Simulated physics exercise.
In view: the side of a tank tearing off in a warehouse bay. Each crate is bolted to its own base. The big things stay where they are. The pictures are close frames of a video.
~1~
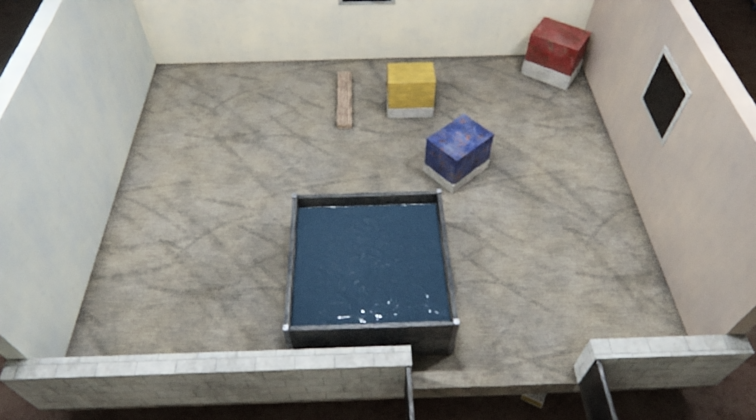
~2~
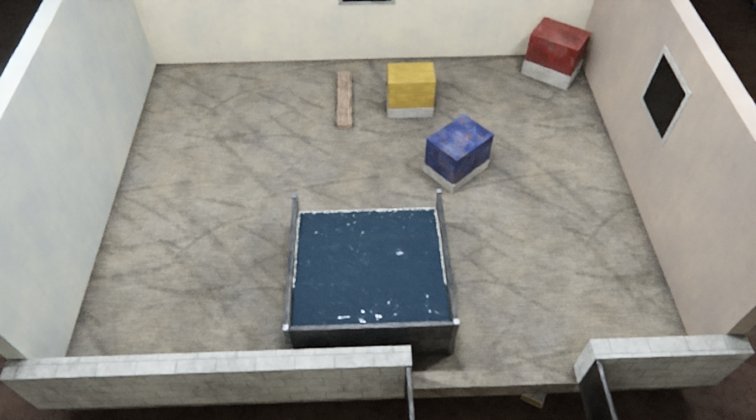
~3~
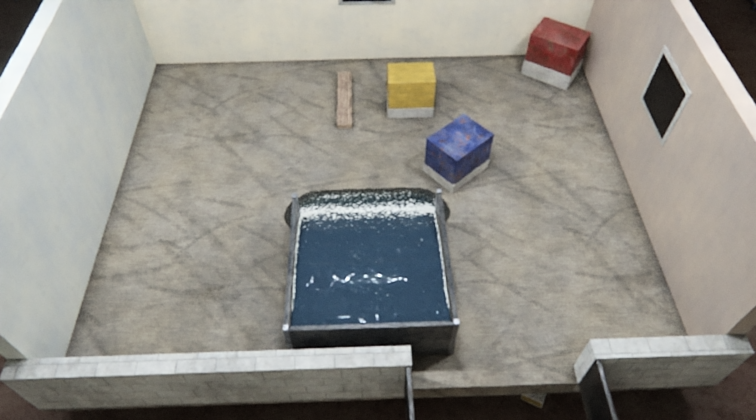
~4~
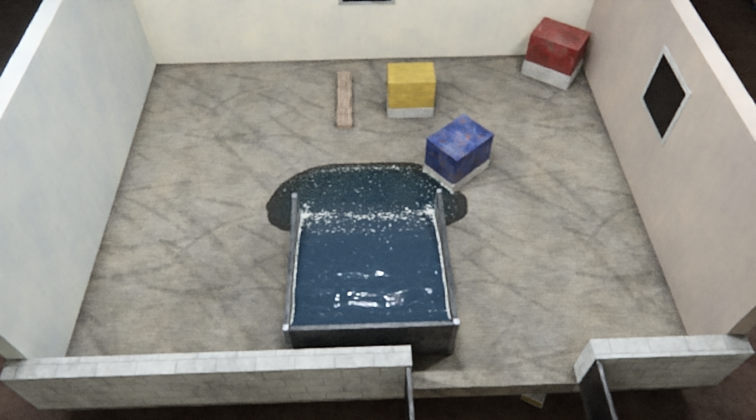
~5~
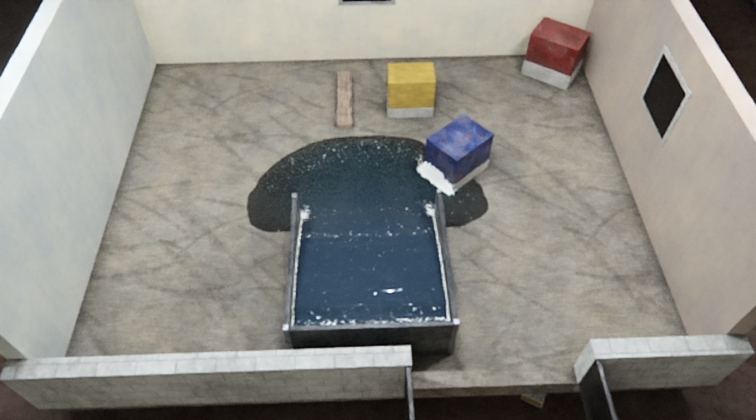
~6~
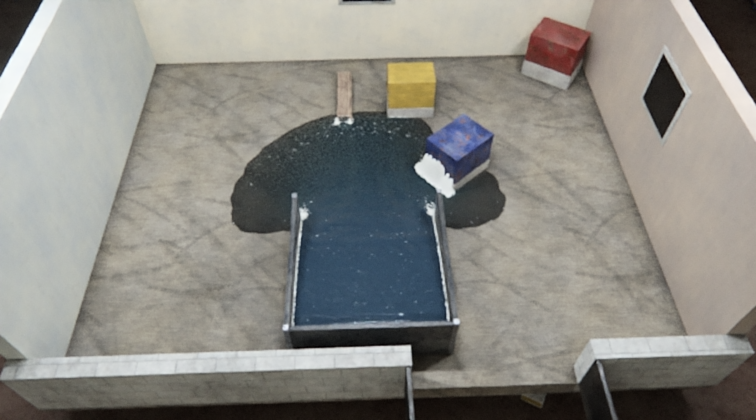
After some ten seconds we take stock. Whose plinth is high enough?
In the end: The yellow crate gets wet; the red crate stays dry; the blue crate gets wet.
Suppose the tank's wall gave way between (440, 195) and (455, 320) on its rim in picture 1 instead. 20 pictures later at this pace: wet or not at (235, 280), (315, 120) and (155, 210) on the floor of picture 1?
As listed: Not flooded, not flooded, not flooded.
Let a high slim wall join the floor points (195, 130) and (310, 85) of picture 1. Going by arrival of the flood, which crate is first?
It is the crate marked blue.
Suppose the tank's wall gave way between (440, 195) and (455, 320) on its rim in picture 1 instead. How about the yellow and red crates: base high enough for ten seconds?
Then: The yellow crate is safe, the red crate takes water.
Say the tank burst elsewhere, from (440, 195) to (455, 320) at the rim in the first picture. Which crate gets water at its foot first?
First comes the blue crate.
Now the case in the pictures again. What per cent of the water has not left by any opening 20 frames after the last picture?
Close to 100 %.
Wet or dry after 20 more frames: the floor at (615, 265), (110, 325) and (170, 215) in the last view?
One after the other: Wet, free of water, no water.
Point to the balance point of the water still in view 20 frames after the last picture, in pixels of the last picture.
I would point to (348, 140).
A moment on, water covers 30 % of the floor; the yellow crate water round its plinth, the red crate not reached, the blue crate water round its plinth.
Next, water covers 50 % of the floor; the yellow crate water round its plinth, the red crate not reached, the blue crate water round its plinth.
Then, water covers 60 % of the floor; the yellow crate water round its plinth, the red crate water round its plinth, the blue crate water round its plinth.
Later, water covers 90 % of the floor; the yellow crate water round its plinth, the red crate water round its plinth, the blue crate water round its plinth.
In the end, water covers 100 % of the floor; the yellow crate was topped, the red crate stayed above the water, the blue crate was topped.
